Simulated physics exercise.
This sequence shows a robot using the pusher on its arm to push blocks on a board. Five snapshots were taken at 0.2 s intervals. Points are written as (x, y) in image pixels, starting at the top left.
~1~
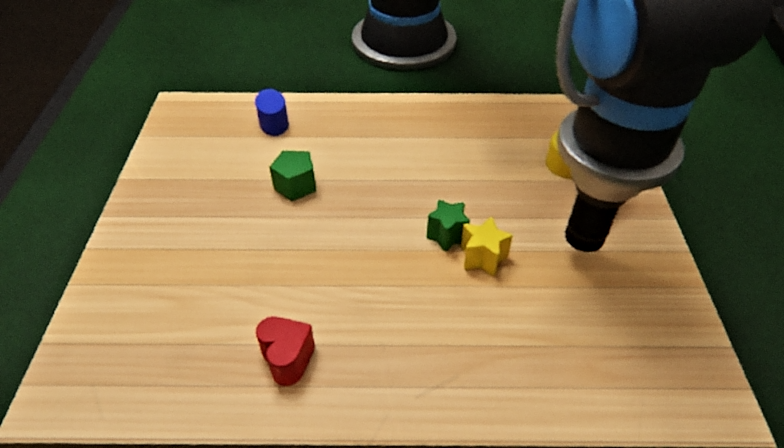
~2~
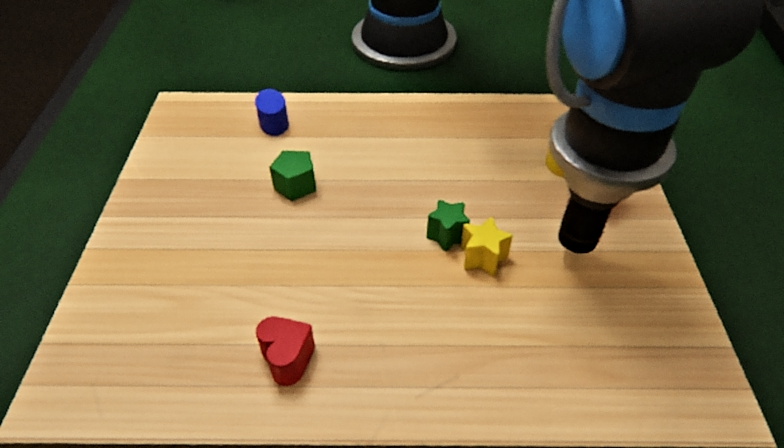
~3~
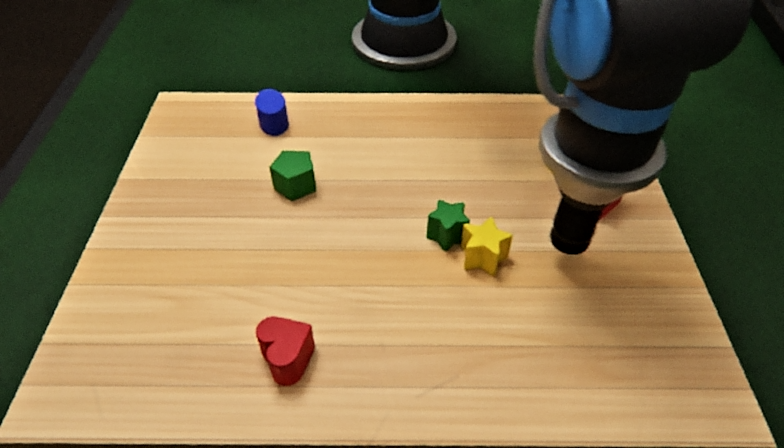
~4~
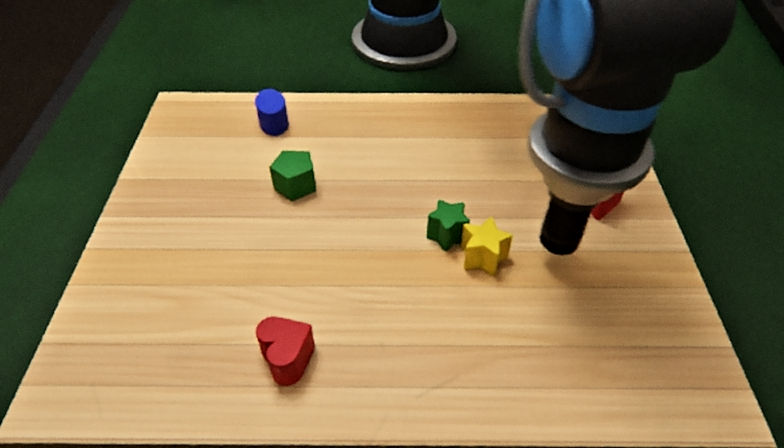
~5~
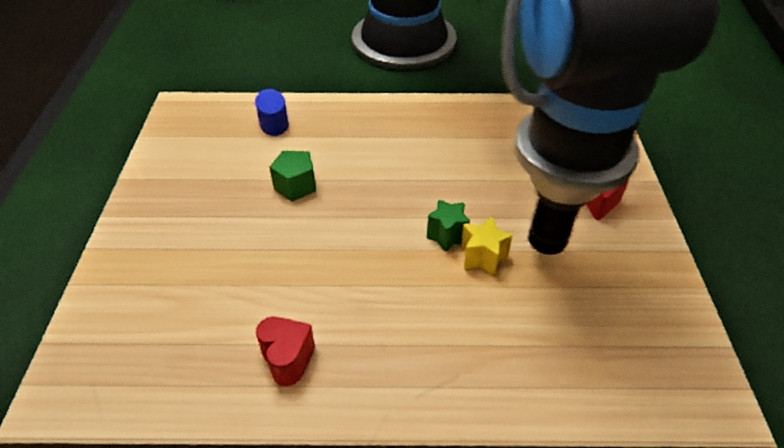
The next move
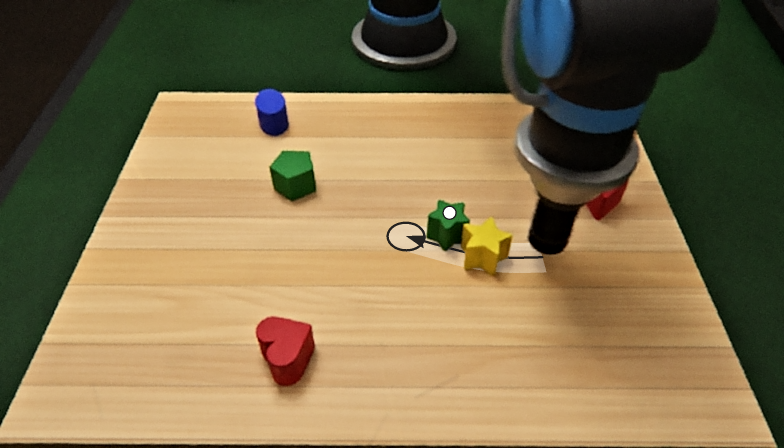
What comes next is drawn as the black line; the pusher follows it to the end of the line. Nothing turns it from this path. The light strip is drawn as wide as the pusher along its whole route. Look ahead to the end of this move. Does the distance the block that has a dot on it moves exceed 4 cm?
Short answer: Yes.
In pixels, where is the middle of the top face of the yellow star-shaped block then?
At (390, 238).
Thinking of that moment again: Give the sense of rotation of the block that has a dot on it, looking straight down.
From overhead, clockwise.
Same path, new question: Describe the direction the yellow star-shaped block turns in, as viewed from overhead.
If we look at it from overhead, the yellow star-shaped block pivots counter-clockwise.
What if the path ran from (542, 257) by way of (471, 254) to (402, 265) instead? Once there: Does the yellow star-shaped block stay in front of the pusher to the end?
I expect so.
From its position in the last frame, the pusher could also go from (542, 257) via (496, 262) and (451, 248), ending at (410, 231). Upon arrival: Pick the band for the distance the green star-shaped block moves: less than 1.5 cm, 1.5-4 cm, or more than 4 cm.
I'd go with over 4 cm for this block.
The line goes from (542, 257) via (472, 254), ending at (406, 236); the dot is on the green star-shaped block.
What follows on the original path. One third of the way, pusher at (498, 241); green star-shaped block at (438, 210), turned 40° clockwise; yellow star-shaped block at (453, 236).
Two thirds of the way, pusher at (451, 232); green star-shaped block at (420, 206), turned 105° clockwise; yellow star-shaped block at (412, 237), turned 35° anticlockwise.
At the end, pusher at (406, 220); green star-shaped block at (396, 191), turned 150° clockwise; yellow star-shaped block at (390, 238), turned 100° anticlockwise.
